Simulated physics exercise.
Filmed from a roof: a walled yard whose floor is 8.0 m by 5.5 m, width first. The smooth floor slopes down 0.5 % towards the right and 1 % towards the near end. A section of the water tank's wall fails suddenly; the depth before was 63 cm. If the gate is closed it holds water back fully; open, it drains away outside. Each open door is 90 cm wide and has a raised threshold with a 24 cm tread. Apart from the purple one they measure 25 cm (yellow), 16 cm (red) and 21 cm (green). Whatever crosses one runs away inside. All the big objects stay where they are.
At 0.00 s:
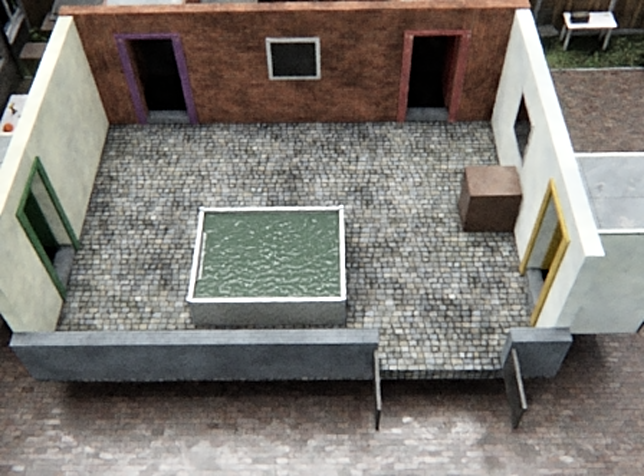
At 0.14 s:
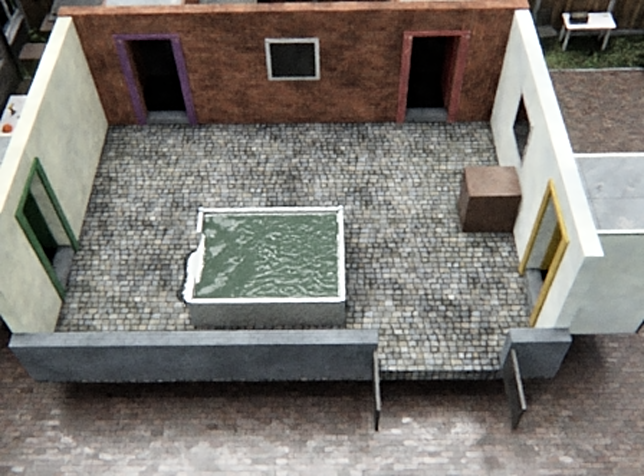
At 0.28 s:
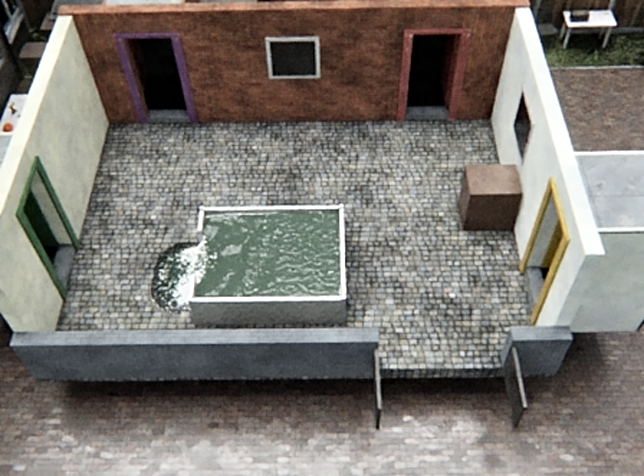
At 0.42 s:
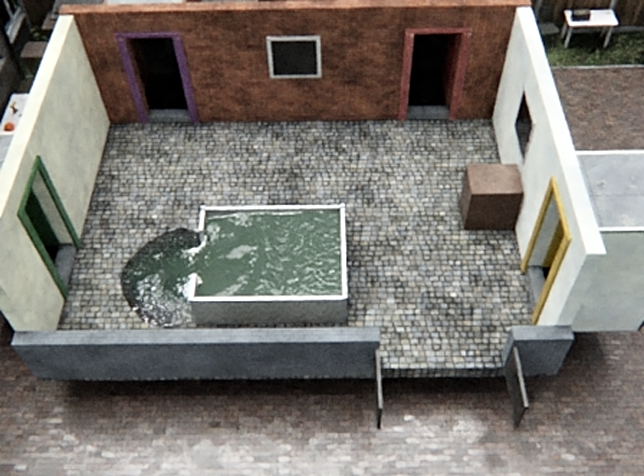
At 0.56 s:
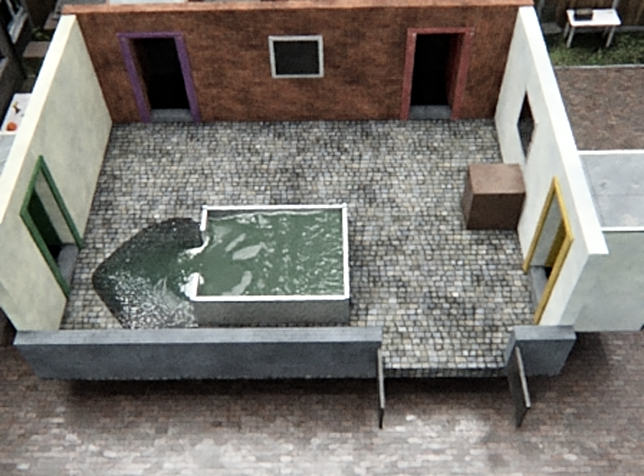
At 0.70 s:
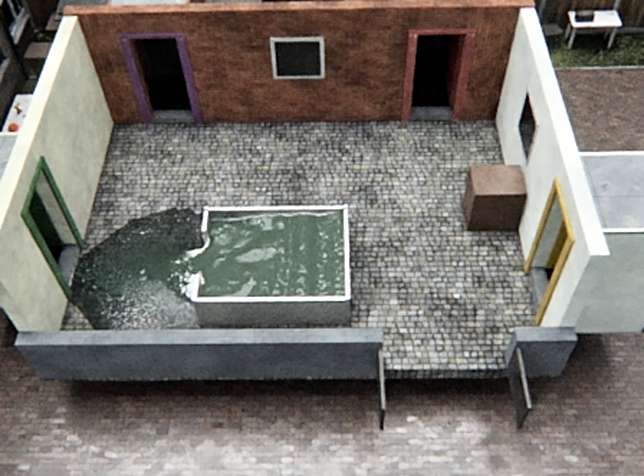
In a walled yard with a cobbled floor, green water sat still in a raised tank until its left side gave way, and water poured out and spread across the stones toward the left wall.
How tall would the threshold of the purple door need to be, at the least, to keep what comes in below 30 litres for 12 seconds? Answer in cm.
Some 10 cm above the ground.
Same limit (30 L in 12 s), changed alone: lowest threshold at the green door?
Roughly 25 cm at green.
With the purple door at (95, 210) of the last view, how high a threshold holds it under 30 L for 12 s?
About 12.0 cm.
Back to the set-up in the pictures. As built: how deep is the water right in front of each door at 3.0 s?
Depths in cm: Yellow 0, purple 10, red 0, green 27.
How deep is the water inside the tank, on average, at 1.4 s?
Roughly 47 cm on average.
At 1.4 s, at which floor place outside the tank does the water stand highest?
At about (54, 357).
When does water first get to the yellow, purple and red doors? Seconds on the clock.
Yellow 6.0 s, purple 2.6 s, red 6.0 s.
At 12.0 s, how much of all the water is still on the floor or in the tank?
Roughly 92 in a hundred.
After 1.4 s water covers 20 % of the floor, deepest (44 cm) near (54, 357); it has not reached the purple door.
After 3.0 s water covers 25 % of the floor, deepest (30 cm) near (54, 357); 10 cm at the purple door, 0 litres in over its 15 cm threshold.
After 12.0 s water covers 100 % of the floor, deepest (14 cm) near (541, 354); 6 cm at the purple door, 1 litre in over its 15 cm threshold.
At the purple door as built, the water arrived by 2.7 s and peaked near 15 cm at 3.6 s.
Run again over the same 12 s with other heights there, 56 litres in over 8.5 cm, 12 litres over 12 cm. The limit of 30 litres is kept from about 10 cm up.
